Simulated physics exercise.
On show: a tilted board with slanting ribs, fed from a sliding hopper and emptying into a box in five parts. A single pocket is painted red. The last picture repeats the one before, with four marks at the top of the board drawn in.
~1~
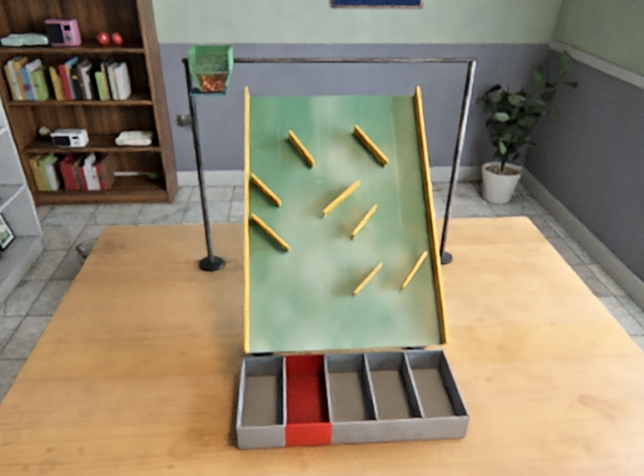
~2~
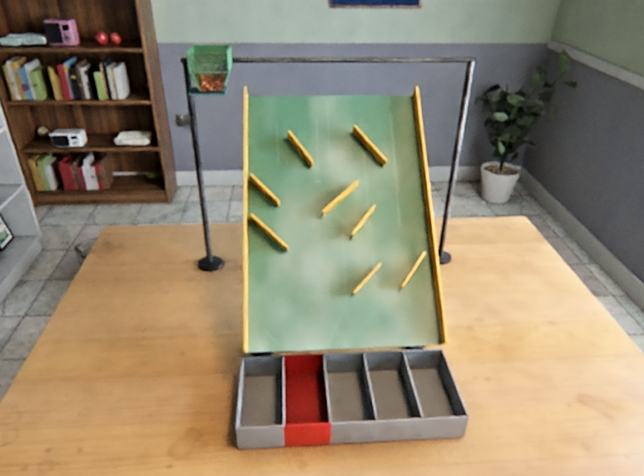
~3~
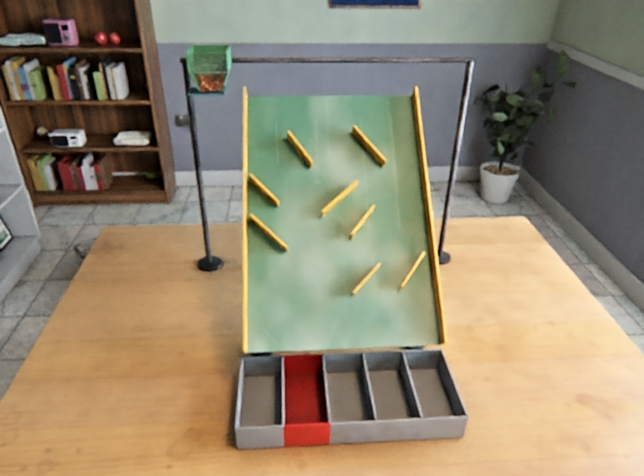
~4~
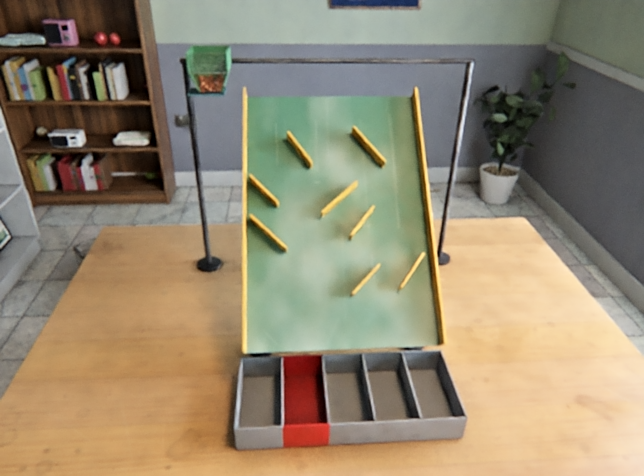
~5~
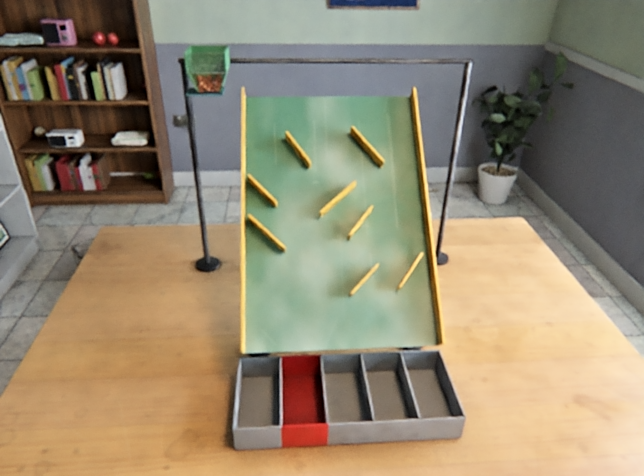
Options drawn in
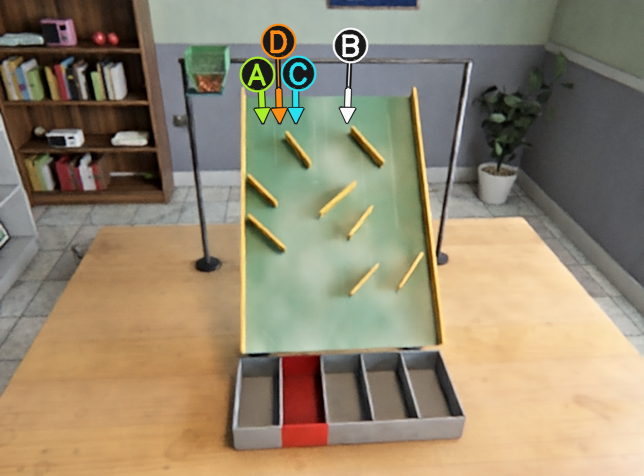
A tilted green board with slanting yellow ribs stood on a wooden table above a five-part box with one red pocket, while a small green hopper stayed at the upper left and nothing visibly moved.
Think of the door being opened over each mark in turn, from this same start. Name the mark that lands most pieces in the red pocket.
The answer is mark C.
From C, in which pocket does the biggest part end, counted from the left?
It is the second one.
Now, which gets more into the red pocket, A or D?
D it is.
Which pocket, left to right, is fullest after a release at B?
The second.
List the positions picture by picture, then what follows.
The first frame shows hopper at (214, 82), clay pellets, door shut.
The second frame shows ribs (289, 131) to (313, 161), (355, 125) to (386, 160), (250, 174) to (279, 201).
The third frame shows ribs (323, 211) to (358, 180), (250, 214) to (287, 247), (352, 234) to (374, 205).
The fourth frame shows ribs (353, 293) to (380, 264), (402, 287) to (424, 253).
The fifth frame shows red pocket at (305, 434), number 2 of 5 from the left.
On the marked copy, mark A meets the board at (262, 117); mark B meets the board at (347, 117); mark C meets the board at (295, 117); mark D meets the board at (279, 117).
With A, about a third in the red pocket, about half in other pockets, a small part held on the board.
With B, about half in the red pocket, about half in other pockets.
With C, most in the red pocket, a stray few in other pockets, a small part held on the board.
With D, about two thirds in the red pocket, about a third in other pockets, a stray few held on the board.
